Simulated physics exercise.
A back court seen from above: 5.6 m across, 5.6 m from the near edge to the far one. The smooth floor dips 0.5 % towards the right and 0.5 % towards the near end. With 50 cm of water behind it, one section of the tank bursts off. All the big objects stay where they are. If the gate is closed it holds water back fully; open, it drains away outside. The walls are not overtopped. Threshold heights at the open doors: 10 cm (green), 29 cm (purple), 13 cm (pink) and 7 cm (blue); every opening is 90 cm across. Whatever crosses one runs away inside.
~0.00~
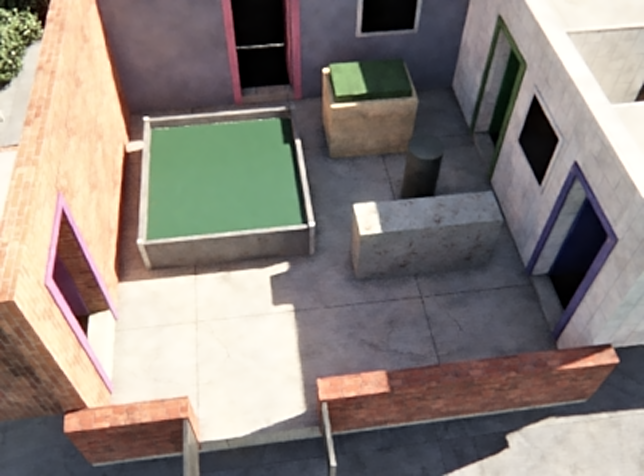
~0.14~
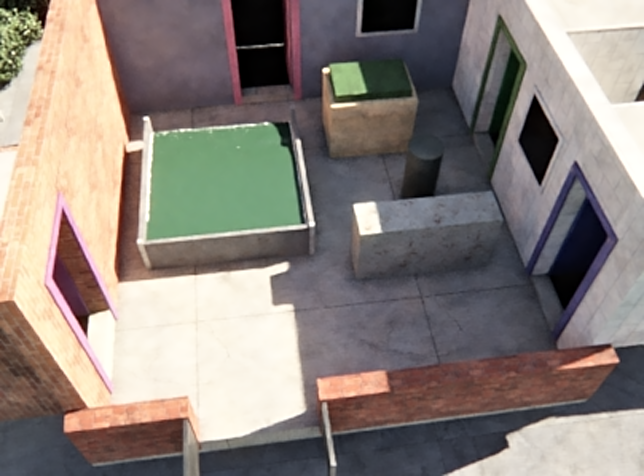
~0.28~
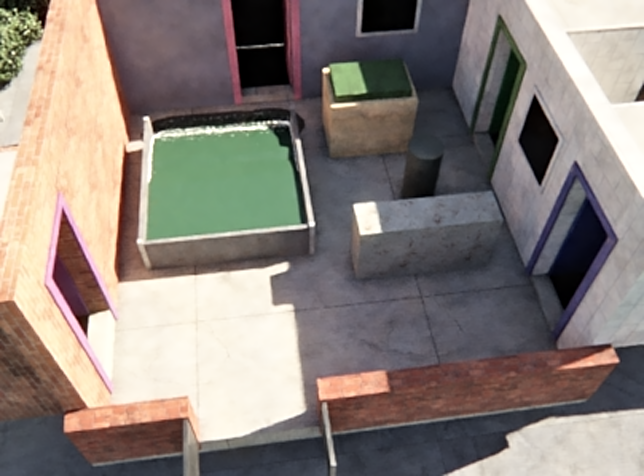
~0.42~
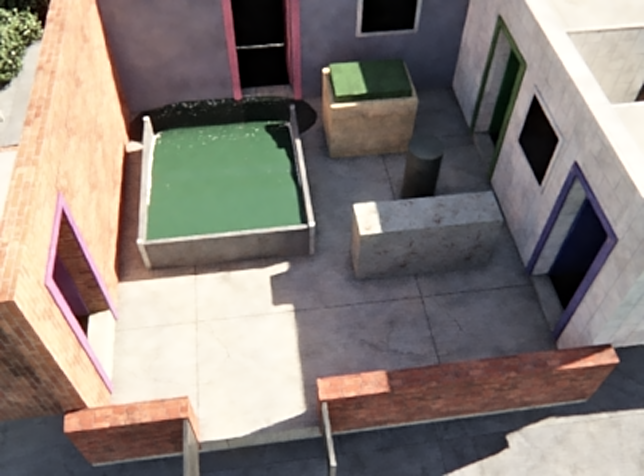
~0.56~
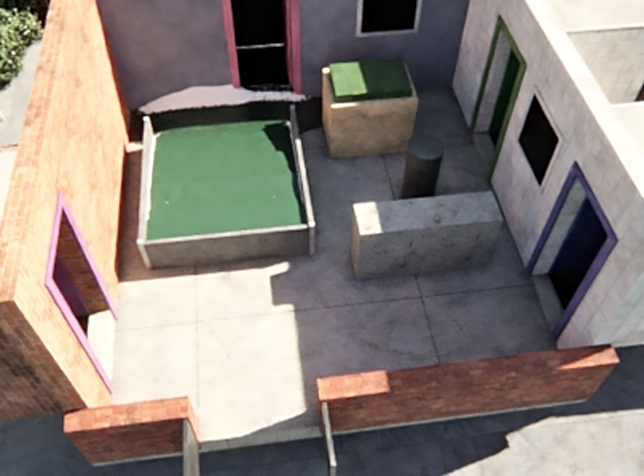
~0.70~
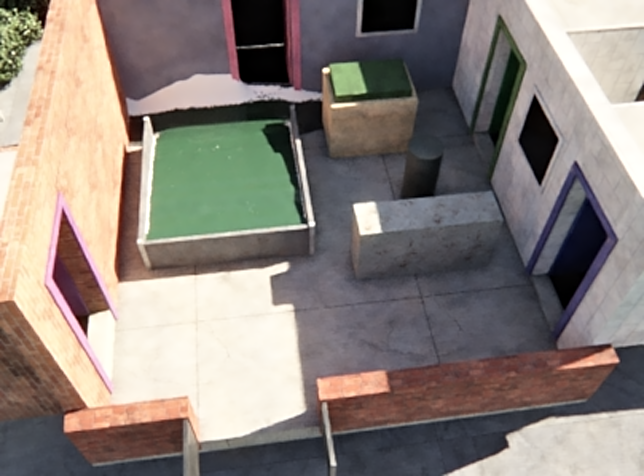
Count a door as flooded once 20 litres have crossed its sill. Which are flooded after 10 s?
The water let in: At the green door it stays under the limit; at the purple door it does not reach the limit; at the pink door it exceeds the limit; at the blue door it keeps below the limit.
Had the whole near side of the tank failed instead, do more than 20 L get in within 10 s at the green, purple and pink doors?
Then: Green under, purple under, pink under.
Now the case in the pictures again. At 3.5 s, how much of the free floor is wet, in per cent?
Near 45 per cent is wet.
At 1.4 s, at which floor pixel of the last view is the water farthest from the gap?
Near (402, 90).
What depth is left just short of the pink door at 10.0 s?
Some 9.5 cm.
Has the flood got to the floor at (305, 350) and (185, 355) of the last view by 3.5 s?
In turn: Not reached, flooded.
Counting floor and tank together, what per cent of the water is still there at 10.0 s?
About 84 per cent.
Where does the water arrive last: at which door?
It is the blue one.
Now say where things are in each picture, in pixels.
In the first frame, still water, 50 cm deep, in the tank at (224, 173).
In the second frame, the front is at a hidden place, 1.1 m from the gap on the tank's far side; 0.5 m2 of floor is under water; 50 cm left at the back of the tank.
In the third frame, water pours out on the tank's far side and has run 1.3 m, to a hidden place; typically 10 cm deep outside, 50 cm at the tank's back.
In the fourth frame, the front is at (149, 111), 1.5 m from the gap on the tank's far side; 2.4 m2 of floor is under water; 50 cm left at the back of the tank.
In the fifth frame, water pours out on the tank's far side and has run 1.8 m, to (314, 98); typically 12 cm deep outside, 50 cm at the tank's back.
In the sixth frame, the front is at a hidden place, 2.2 m from the gap on the tank's far side; 3.0 m2 of floor is under water; 50 cm left at the back of the tank.
After 1.4 s water covers 15 % of the floor and is deepest (44 cm) near (131, 112); green door not reached, purple door not reached, pink door 31 cm at the sill, 73 L in, blue door not reached.
After 2.2 s water covers 25 % of the floor and is deepest (40 cm) near (131, 112); green door not reached, purple door not reached, pink door 30 cm at the sill, 166 L in, blue door not reached.
After 3.5 s water covers 45 % of the floor and is deepest (33 cm) near (442, 87); green door 8 cm at the sill, 0 L in, purple door 8 cm at the sill, 0 L in, pink door 21 cm at the sill, 250 L in, blue door not reached.
After 6.0 s water covers 85 % of the floor and is deepest (17 cm) near (474, 232); green door 7 cm at the sill, 0 L in, purple door 3 cm at the sill, 0 L in, pink door 10 cm at the sill, 273 L in, blue door 4 cm at the sill, 0 L in.
After 10.0 s water covers 95 % of the floor and is deepest (14 cm) near (445, 94); green door 6 cm at the sill, 0 L in, purple door 3 cm at the sill, 0 L in, pink door 10 cm at the sill, 279 L in, blue door 9 cm at the sill, 5 L in.
